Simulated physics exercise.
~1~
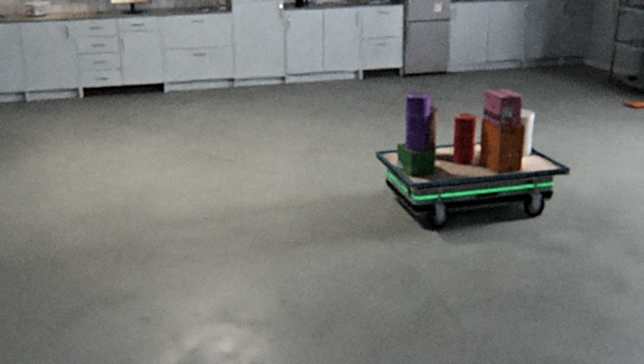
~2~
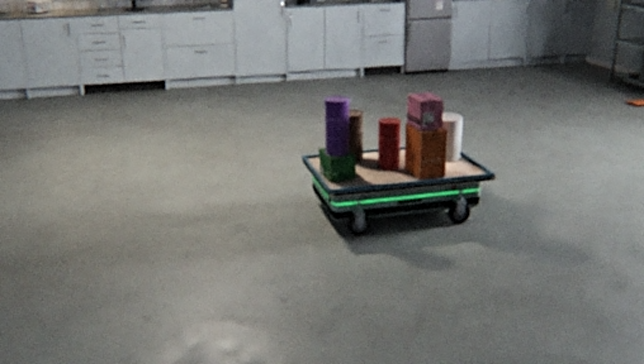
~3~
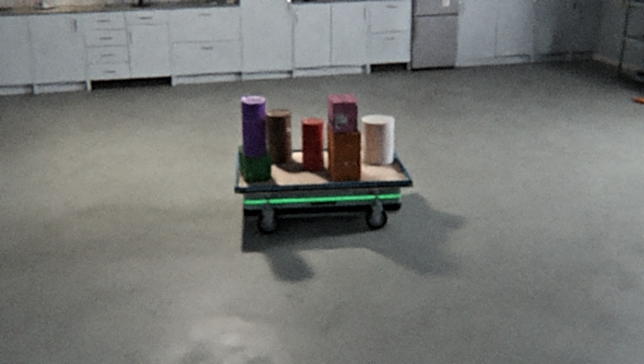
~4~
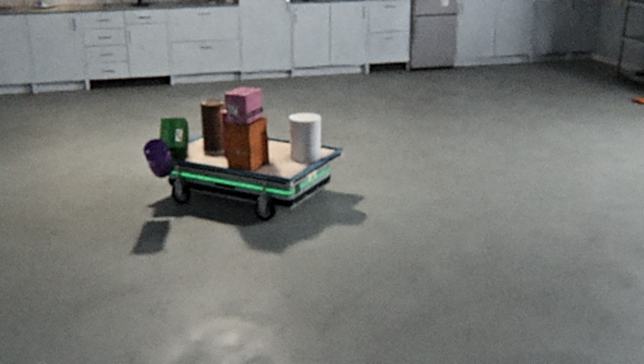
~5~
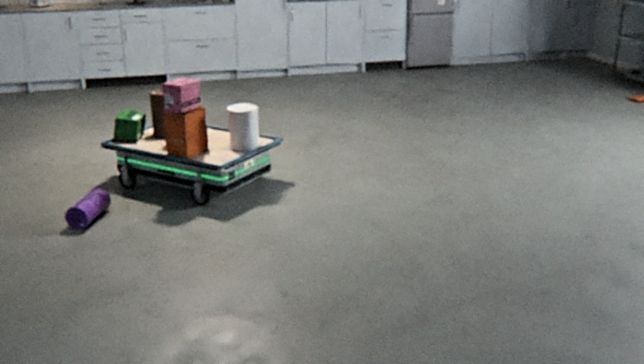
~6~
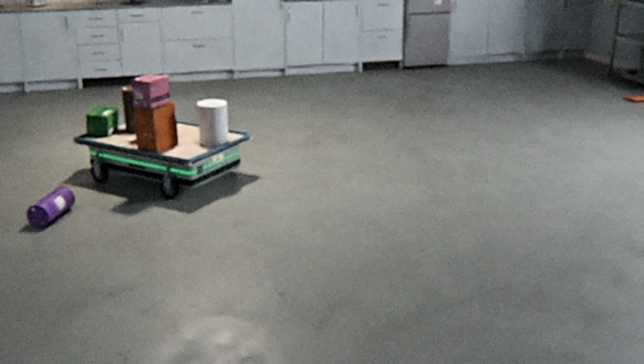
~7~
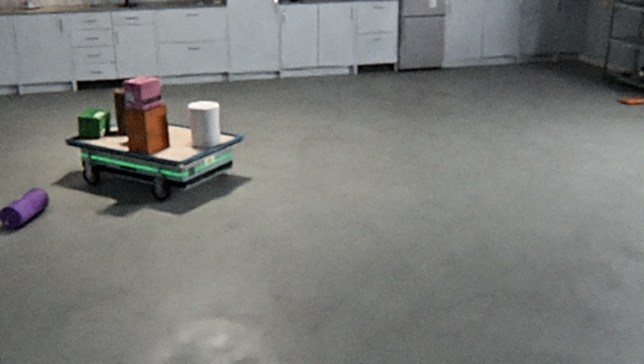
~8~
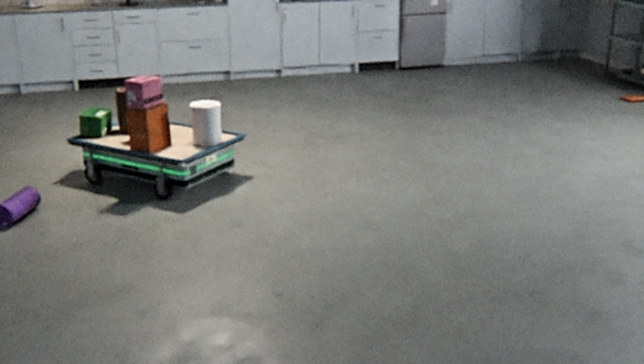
A low cart with a green stripe rolls leftward across a grey floor in front of white cabinets, carrying an unfastened load of canisters, boxes and a white pail. As it swings through a turn, the tall purple canister beside the green parcel tips over the left edge, and the green parcel tilts too. The purple canister lands on its side on the floor and rolls away to the left. The cart slows and stops at the left, with the pink parcel still atop the orange box and the brown canister and white pail standing.
